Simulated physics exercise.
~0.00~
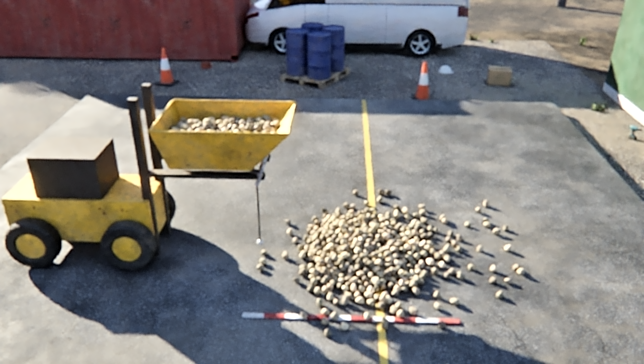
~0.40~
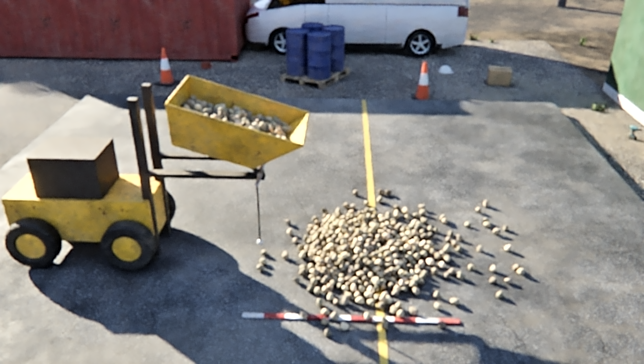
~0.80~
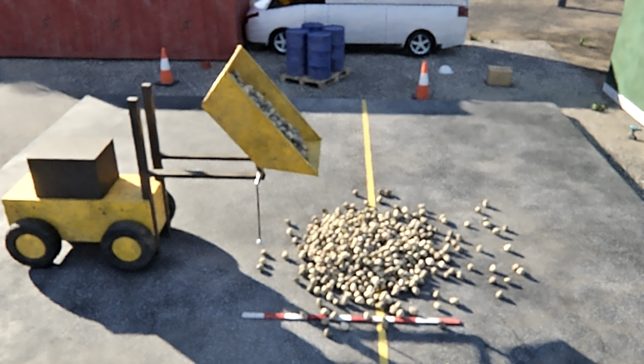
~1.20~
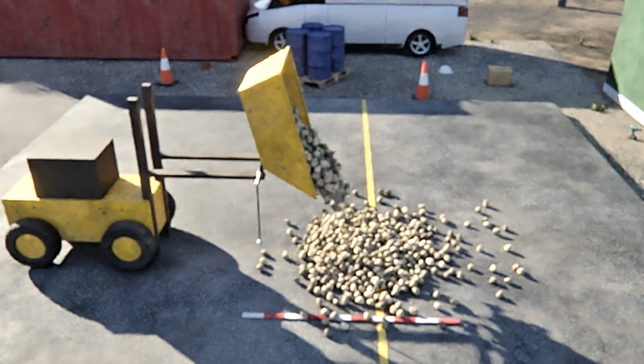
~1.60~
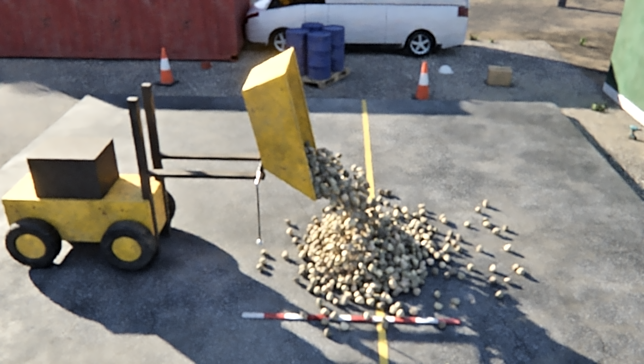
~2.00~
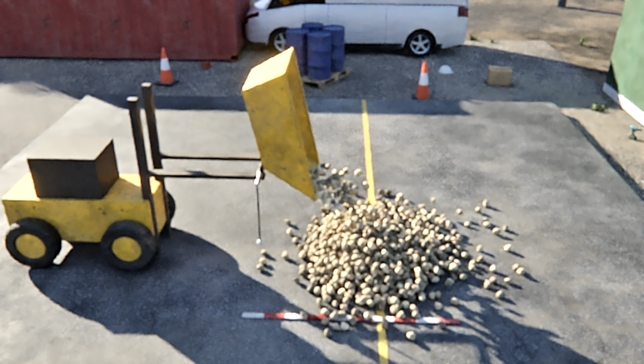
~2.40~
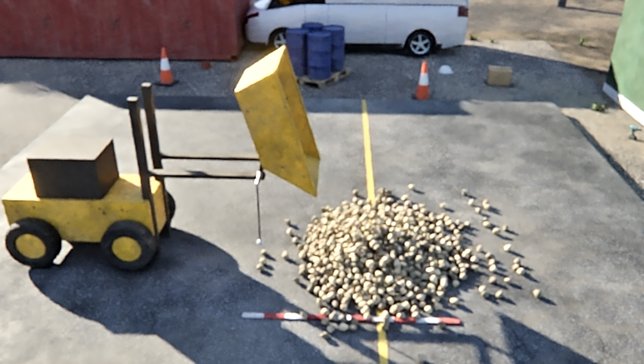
In the video, a yellow forklift tilts its raised skip steeply to the right, and the rounded stones inside pour onto a loose heap lying across a yellow line. The skip empties and stays tipped, leaving a larger, fuller pile spread over both sides of the line.
